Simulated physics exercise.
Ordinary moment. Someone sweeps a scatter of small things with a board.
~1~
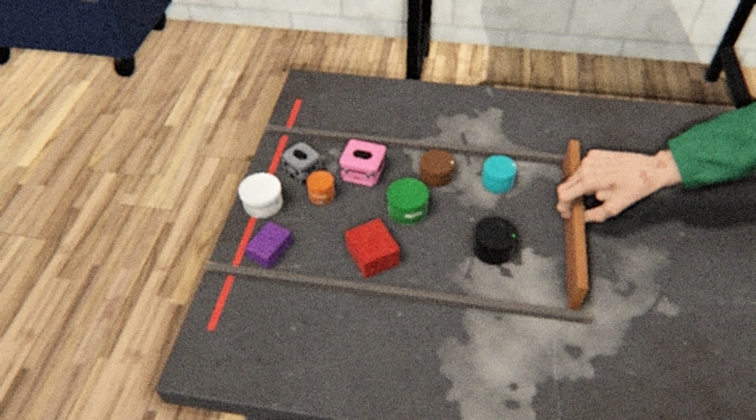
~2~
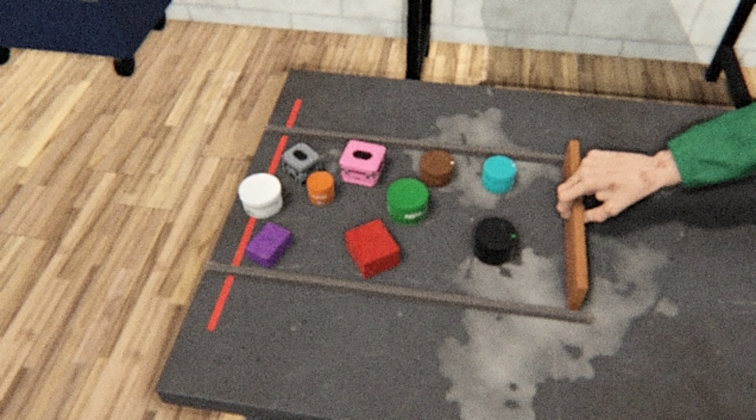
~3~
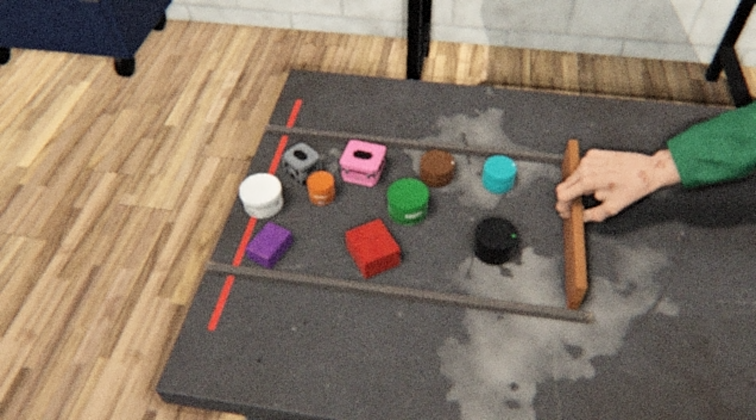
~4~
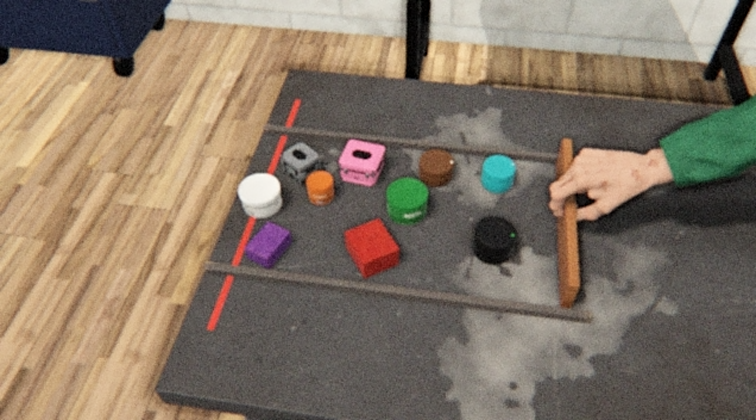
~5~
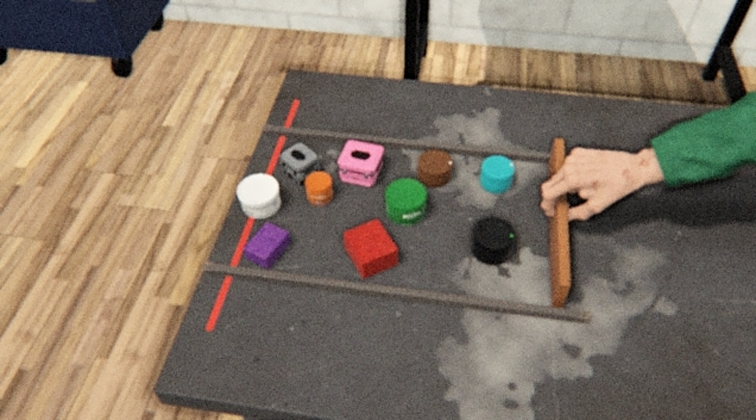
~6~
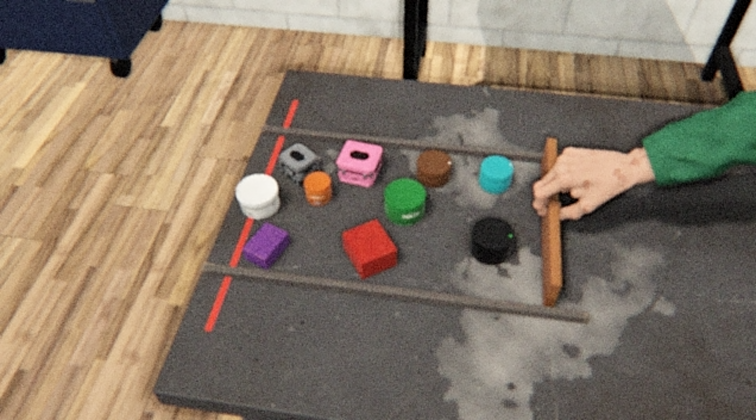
On a dark tabletop, a hand slides a wooden board slightly left toward scattered small objects.
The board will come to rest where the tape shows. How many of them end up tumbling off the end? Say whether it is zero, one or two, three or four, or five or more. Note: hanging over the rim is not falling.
I expect the drop count to reach five or more.
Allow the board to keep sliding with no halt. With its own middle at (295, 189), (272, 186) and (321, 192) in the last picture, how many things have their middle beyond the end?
In order, that gives 2, then 5, then 0.
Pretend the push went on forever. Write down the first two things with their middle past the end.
Grey case, then pink case.
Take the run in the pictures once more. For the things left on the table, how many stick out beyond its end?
I count 4 overhanging.
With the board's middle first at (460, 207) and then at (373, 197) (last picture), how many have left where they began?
The count is 3 at the first point and 7 at the second.
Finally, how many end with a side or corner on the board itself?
4 of them.
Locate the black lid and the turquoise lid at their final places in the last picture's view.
In the last picture the black lid sits at (229, 212) while the turquoise lid sits at (255, 158).
A little later, none off yet; white tin at rest near (259, 197); purple block at rest near (267, 246); grey case at rest near (299, 164).
Next, none off yet; white tin shifted a little near (251, 203); purple block at rest near (267, 246); grey case shifted about its own width near (256, 173).
When it is over, the number that fall off is five or more; down, brown lid, pink case, orange tub, grey case, purple block and white tin.
